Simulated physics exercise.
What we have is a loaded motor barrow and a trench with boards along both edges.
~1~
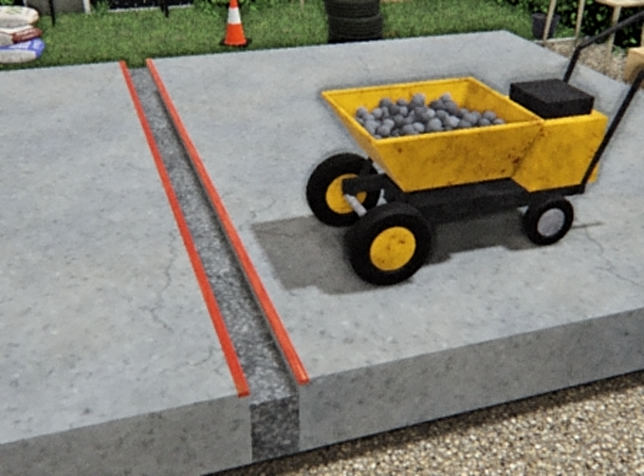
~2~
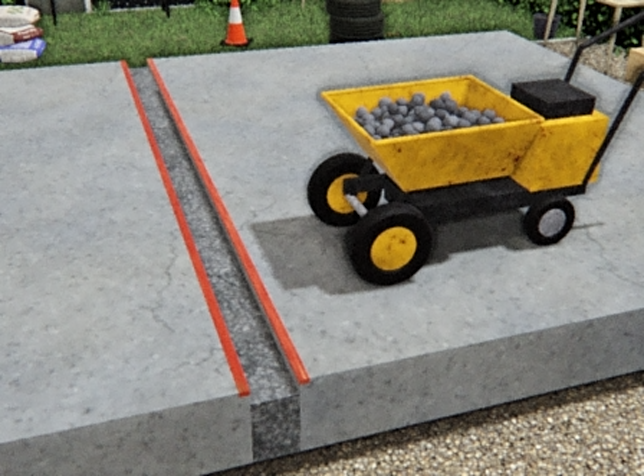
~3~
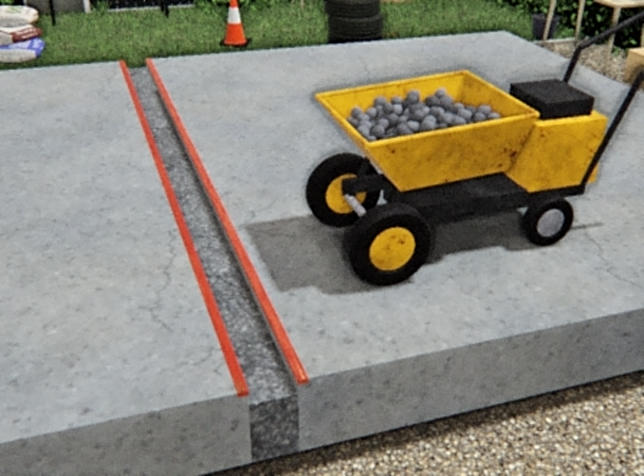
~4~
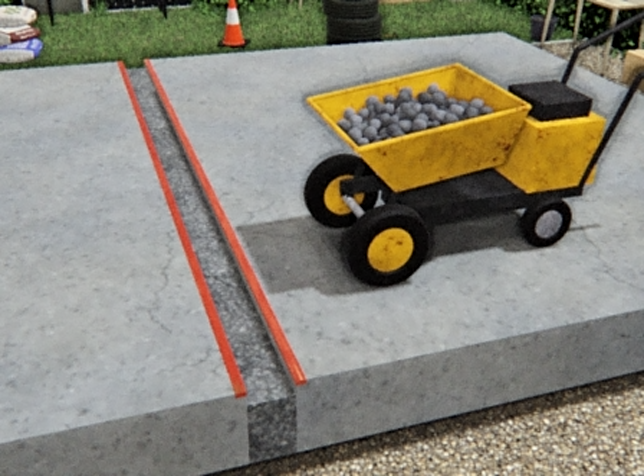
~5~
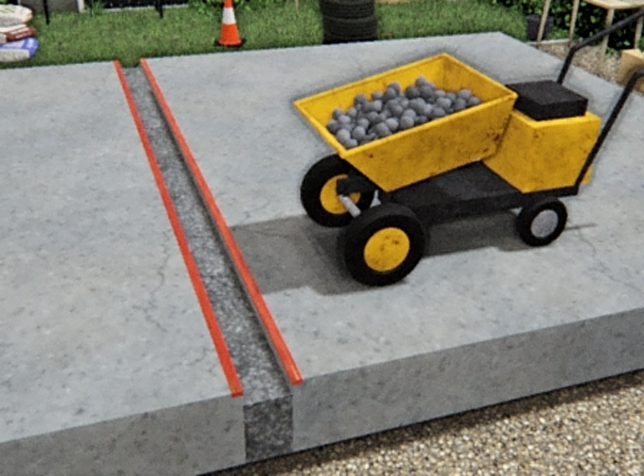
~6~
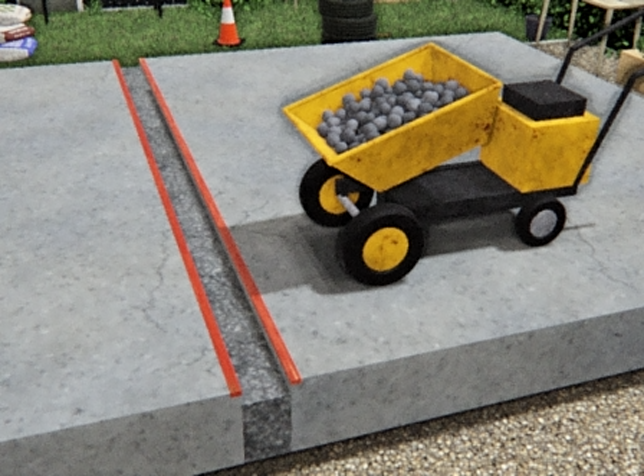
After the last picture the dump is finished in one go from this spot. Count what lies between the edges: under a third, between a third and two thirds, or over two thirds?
The trench ends with from one third to two thirds of it.
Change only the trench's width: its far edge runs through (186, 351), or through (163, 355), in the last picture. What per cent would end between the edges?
About 70 and 80 per cent.
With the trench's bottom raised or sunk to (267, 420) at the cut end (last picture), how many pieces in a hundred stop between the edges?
Close to 70 per cent.
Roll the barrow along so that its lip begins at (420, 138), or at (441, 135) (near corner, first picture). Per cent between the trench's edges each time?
The first gives 40 %, the second 30 %.
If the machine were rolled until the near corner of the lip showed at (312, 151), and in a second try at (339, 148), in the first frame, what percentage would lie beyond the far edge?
Near 90 % and 60 %.
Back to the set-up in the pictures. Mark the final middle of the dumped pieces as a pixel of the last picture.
Near (214, 268).
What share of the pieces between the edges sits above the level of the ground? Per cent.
Some 60 per cent.
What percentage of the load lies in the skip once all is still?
Near 5 %.
Soon after the last picture, skip tipped steeply; all in the skip.
A little later, skip tipped right over; about half in the skip; a stray few short of the trench; about a quarter in or heaped over the trench; a small part beyond it; a stray few falling.
Later still, skip tipped right over; a small part in the skip; a small part short of the trench; about half in or heaped over the trench; about a quarter beyond it.
At rest, skip tipped right over; a small part in the skip; a small part short of the trench; about half in or heaped over the trench; about a quarter beyond it.
